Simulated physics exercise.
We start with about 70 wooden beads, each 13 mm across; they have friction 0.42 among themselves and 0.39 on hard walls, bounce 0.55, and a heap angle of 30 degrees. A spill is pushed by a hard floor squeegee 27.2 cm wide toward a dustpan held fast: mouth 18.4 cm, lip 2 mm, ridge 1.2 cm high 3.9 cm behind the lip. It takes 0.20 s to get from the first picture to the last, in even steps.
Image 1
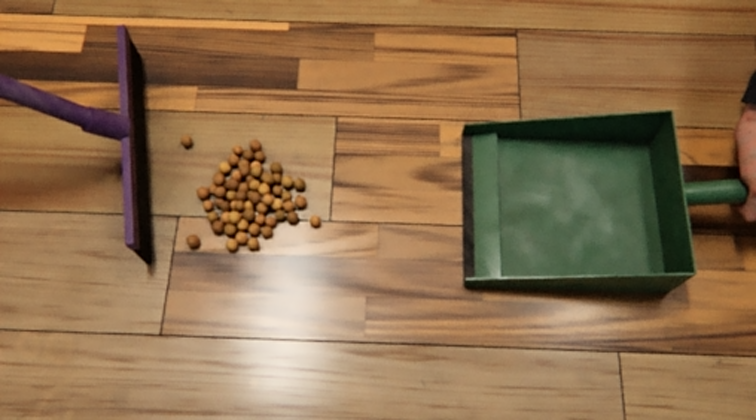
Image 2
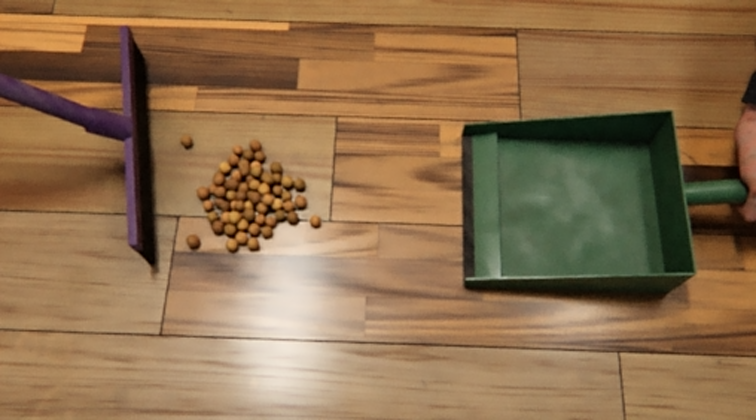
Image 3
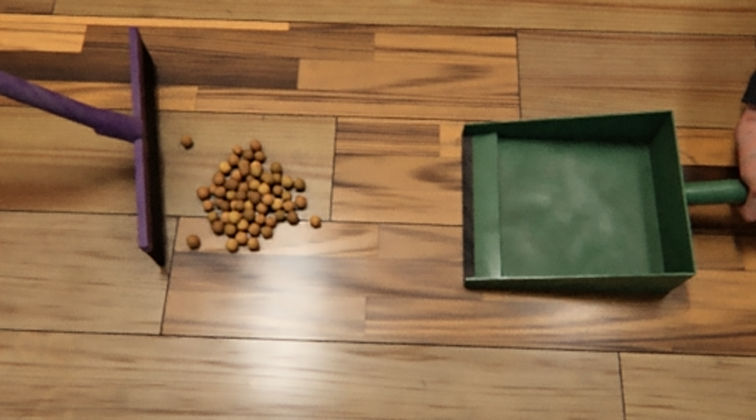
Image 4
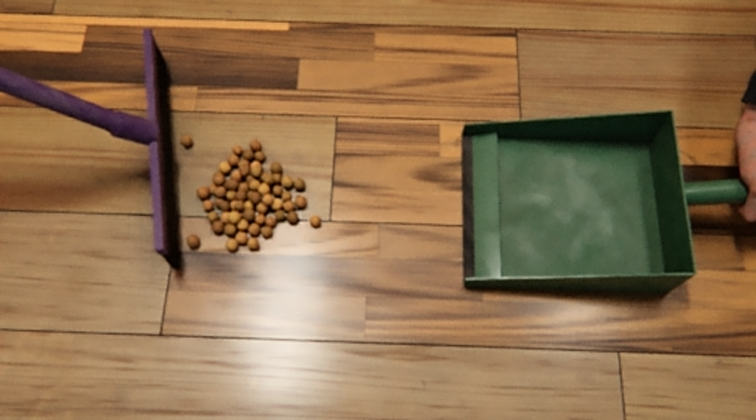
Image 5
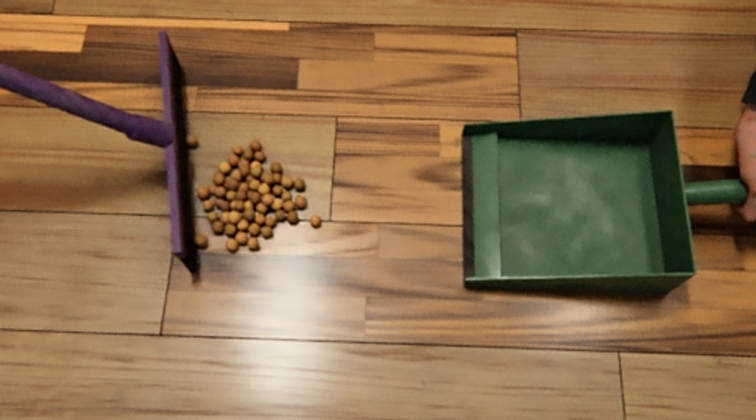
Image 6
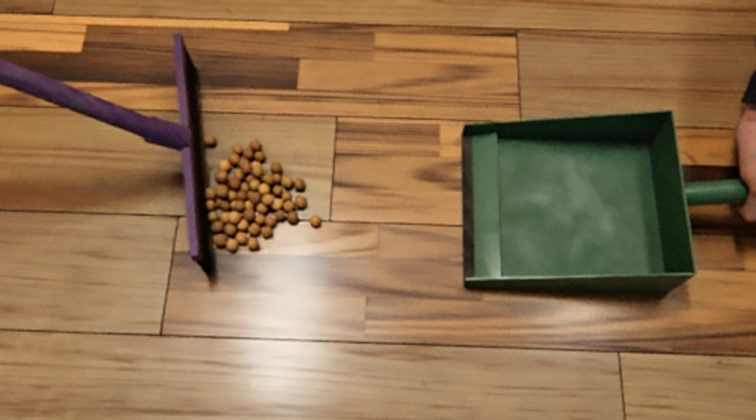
The video shows a purple squeegee sliding slowly right across a wood floor, reaching the left edge of a pile of small brown beads and nudging a few, while a hand holds a green dustpan still at right.
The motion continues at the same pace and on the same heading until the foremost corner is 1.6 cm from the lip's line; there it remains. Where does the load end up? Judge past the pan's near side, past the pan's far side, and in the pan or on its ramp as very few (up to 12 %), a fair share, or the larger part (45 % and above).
Past the pan's near side: Very few, past the pan's far side: A fair share, in the pan or on its ramp: A fair share.
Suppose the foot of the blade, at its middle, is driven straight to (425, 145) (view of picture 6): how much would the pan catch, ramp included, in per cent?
That comes to near 15 percent.
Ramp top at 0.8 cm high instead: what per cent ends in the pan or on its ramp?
It would be roughly 20 percent.
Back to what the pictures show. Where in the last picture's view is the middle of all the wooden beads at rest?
Resting centre estimate: Around (462, 194).
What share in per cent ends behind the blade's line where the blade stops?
Roughly 0 per cent.
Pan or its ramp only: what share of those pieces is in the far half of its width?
Roughly 30 per cent.
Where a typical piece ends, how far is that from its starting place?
That distance is close to 24 cm.
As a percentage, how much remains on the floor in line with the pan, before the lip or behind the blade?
That comes to near 55 percent.
Then, 0.28 s after the last picture, middle of the blade 18 cm from the lip; 0 % over the lip, far side 5 %, near side 0 %.
Then, 0.47 s after the last picture, middle of the blade 9 cm from the lip; 0 % over the lip, far side 15 %, near side 5 %.
Then, 0.77 s after the last picture, middle of the blade 4 cm from the lip; 20 % over the lip, far side 20 %, near side 5 %.
In the end, near side 10 %, far side 20 %, pan 20 %, in front of the lip or behind the blade 55 %.
